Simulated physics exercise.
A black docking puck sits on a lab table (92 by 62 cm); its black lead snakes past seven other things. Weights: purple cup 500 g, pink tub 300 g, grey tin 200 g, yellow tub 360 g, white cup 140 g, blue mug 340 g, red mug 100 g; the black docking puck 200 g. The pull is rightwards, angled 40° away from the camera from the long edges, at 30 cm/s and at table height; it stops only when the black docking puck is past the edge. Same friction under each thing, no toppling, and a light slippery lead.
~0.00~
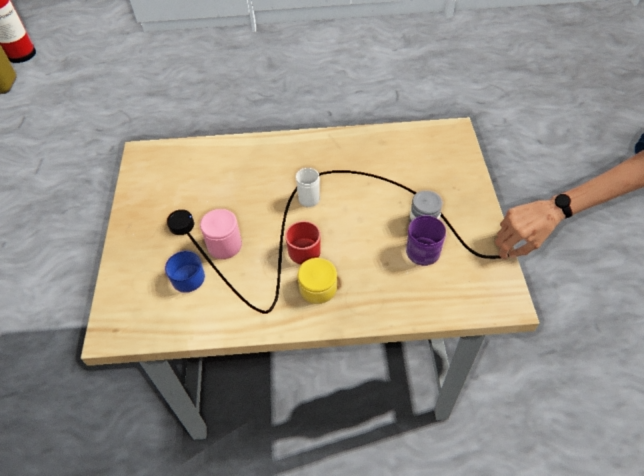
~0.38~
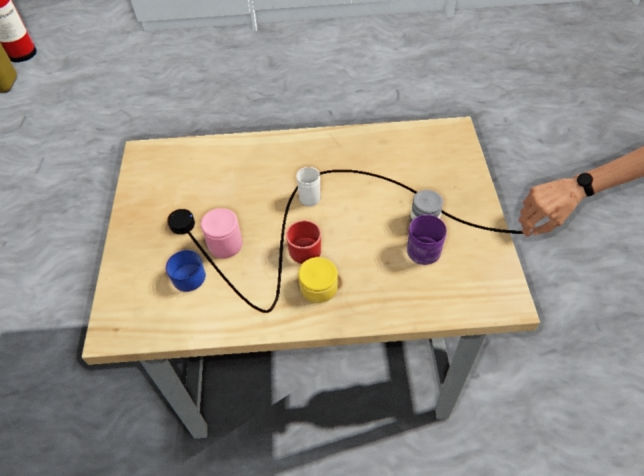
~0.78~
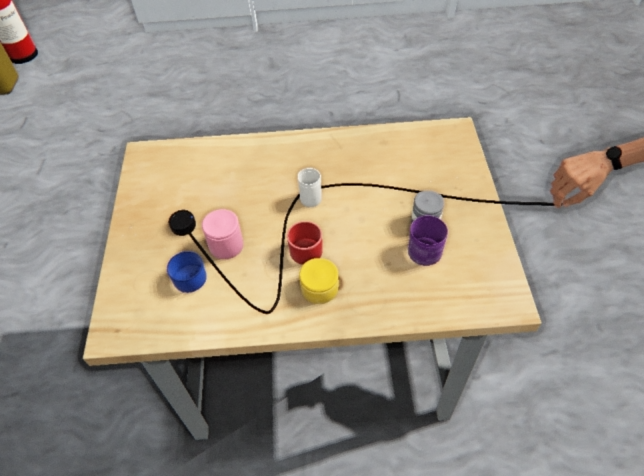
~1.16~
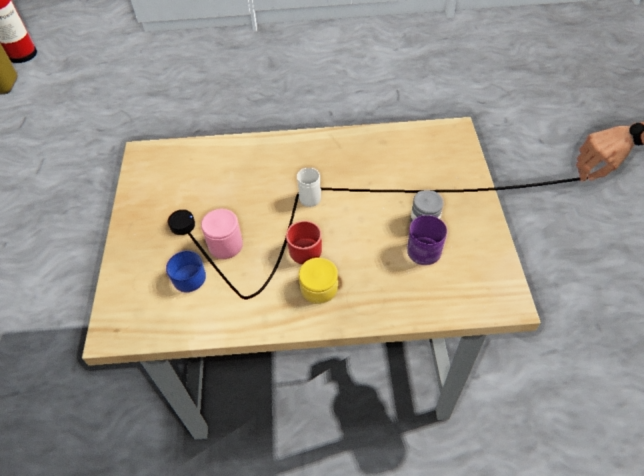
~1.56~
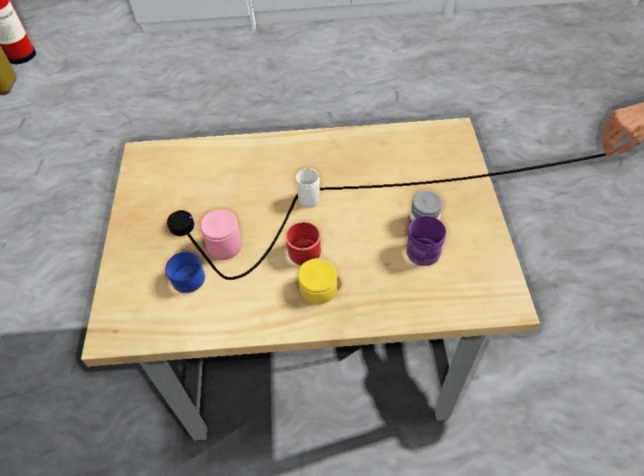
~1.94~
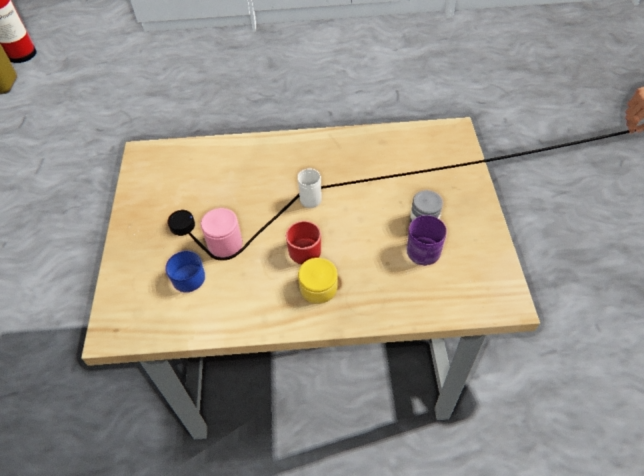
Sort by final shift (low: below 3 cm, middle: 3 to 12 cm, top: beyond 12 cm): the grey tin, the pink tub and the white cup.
The grey tin barely shifts, the pink tub slides into the middle band, the white cup creeps a fair way.
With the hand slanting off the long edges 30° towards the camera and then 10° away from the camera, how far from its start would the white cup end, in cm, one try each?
In turn about 16 cm, 14 cm.
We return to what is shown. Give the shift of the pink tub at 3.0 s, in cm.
About 8 cm.
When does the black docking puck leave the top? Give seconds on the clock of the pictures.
Near 5.2 s.
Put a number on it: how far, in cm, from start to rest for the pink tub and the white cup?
About 8 cm, 7 cm.
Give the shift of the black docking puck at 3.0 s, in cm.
Some 20 cm.
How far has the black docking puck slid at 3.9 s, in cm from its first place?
Some 42 cm.
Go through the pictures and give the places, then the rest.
Docking puck (179, 219); grey tin (427, 201); pink tub (218, 222); white cup (307, 176); lead through (425, 200) (317, 175) (280, 263) (225, 280); 0 cm pulled, in the first frame.
Lead through (381, 177) (280, 263); 8 cm pulled, in the second frame.
Lead through (396, 188) (282, 263); 20 cm pulled, in the third frame.
Lead through (429, 191) (287, 236); 32 cm pulled, in the fourth frame.
Lead through (464, 178) (292, 206); 44 cm pulled, in the fifth frame.
Docking puck (180, 219); grey tin (428, 201); pink tub (219, 221); white cup (309, 177); lead through (543, 150) (433, 170) (318, 188) (241, 251); 55 cm pulled, in the sixth frame.
At 3.0 s, the black docking puck has slid 20 cm. Moved, pink tub 8 cm, white cup 5 cm.
At 3.9 s, the black docking puck has slid 43 cm. Moved, pink tub 8 cm, white cup 7 cm.
At 4.8 s, the black docking puck has slid 68 cm. Moved, pink tub 8 cm, white cup 7 cm.
At 5.5 s, the black docking puck is off the top. Moved, pink tub 8 cm at (230, 196), white cup 7 cm at (335, 189), grey tin 0 cm at (428, 201).
